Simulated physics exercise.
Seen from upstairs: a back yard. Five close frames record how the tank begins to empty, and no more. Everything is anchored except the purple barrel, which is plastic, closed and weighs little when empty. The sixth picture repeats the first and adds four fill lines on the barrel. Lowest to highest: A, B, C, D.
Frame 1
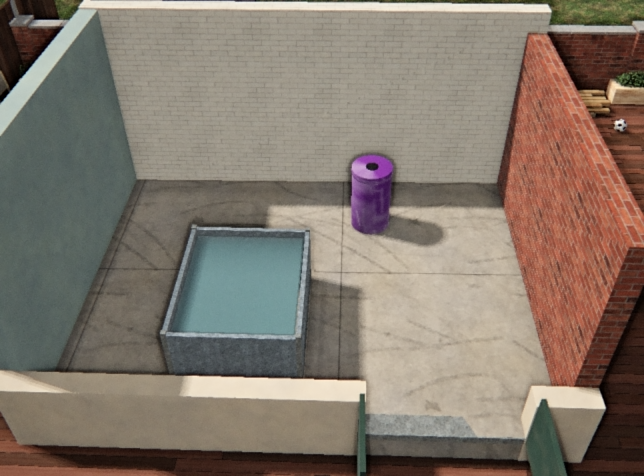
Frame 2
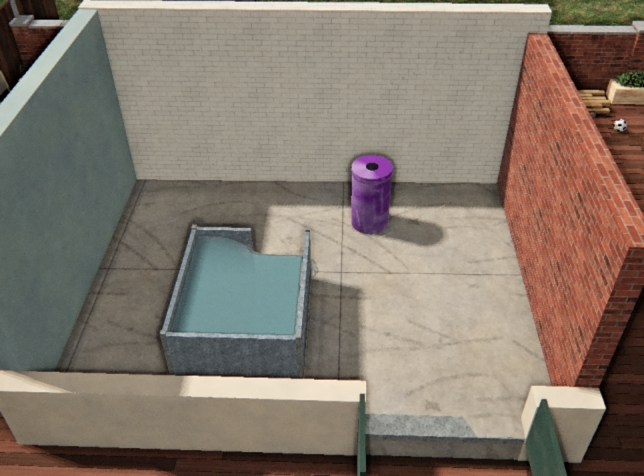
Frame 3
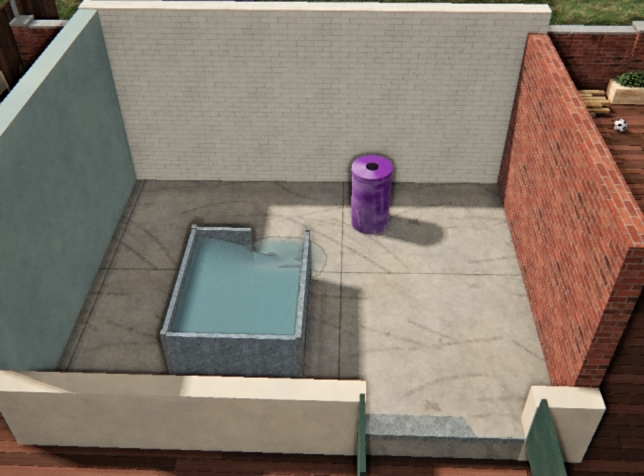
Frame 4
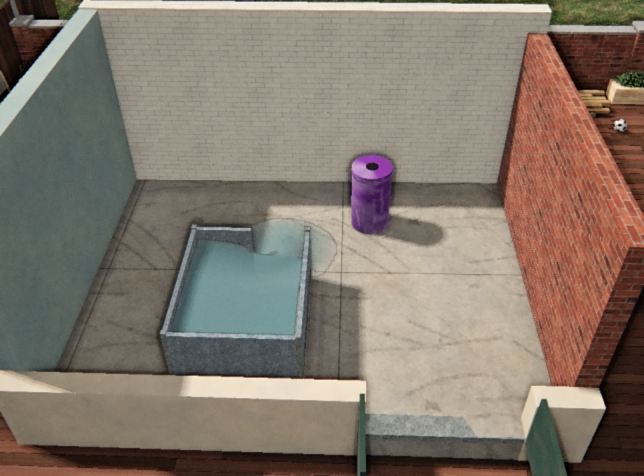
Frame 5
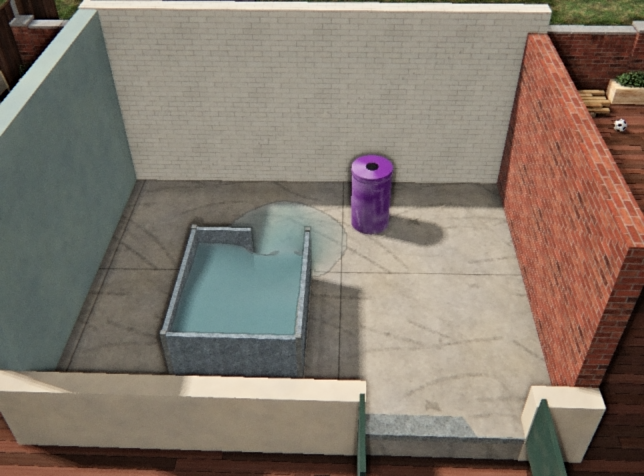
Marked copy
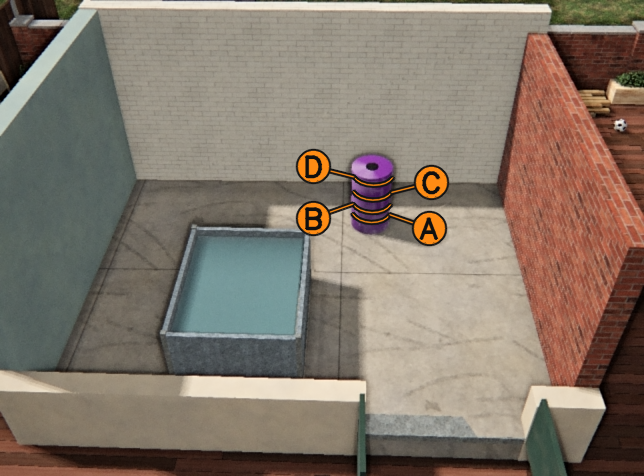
In this clip, a full tank stands in a walled back yard near a purple barrel; a gap appears in the tank's back right corner, and a thin patch of water spreads outward across the ground behind it.
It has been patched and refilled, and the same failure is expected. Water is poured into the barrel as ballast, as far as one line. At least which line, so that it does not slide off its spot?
I would pick level A.
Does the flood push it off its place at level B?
No.
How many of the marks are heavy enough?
All four.
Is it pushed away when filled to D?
No, that is safe.
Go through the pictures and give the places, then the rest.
In the first frame, lid of the purple barrel at (373, 167); tank full, its middle at (242, 283); open gate at (448, 387).
In the second frame, water covers 1 % of the ground, mostly out of sight from here.
In the third frame, water covers 3 % of the ground, mostly out of sight from here.
In the fourth frame, water covers 6 % of the ground, mostly out of sight from here.
In the fifth frame, lid of the purple barrel at (373, 167); 9 % of the ground under water, its edge towards the barrel at (336, 227).
In orange, A at (371, 222); B at (371, 212); C at (372, 200); D at (373, 185); from the bottom up A, B, C, D.
With A, it does not move.
With B, it does not move.
With C, it does not move.
With D, it does not move.
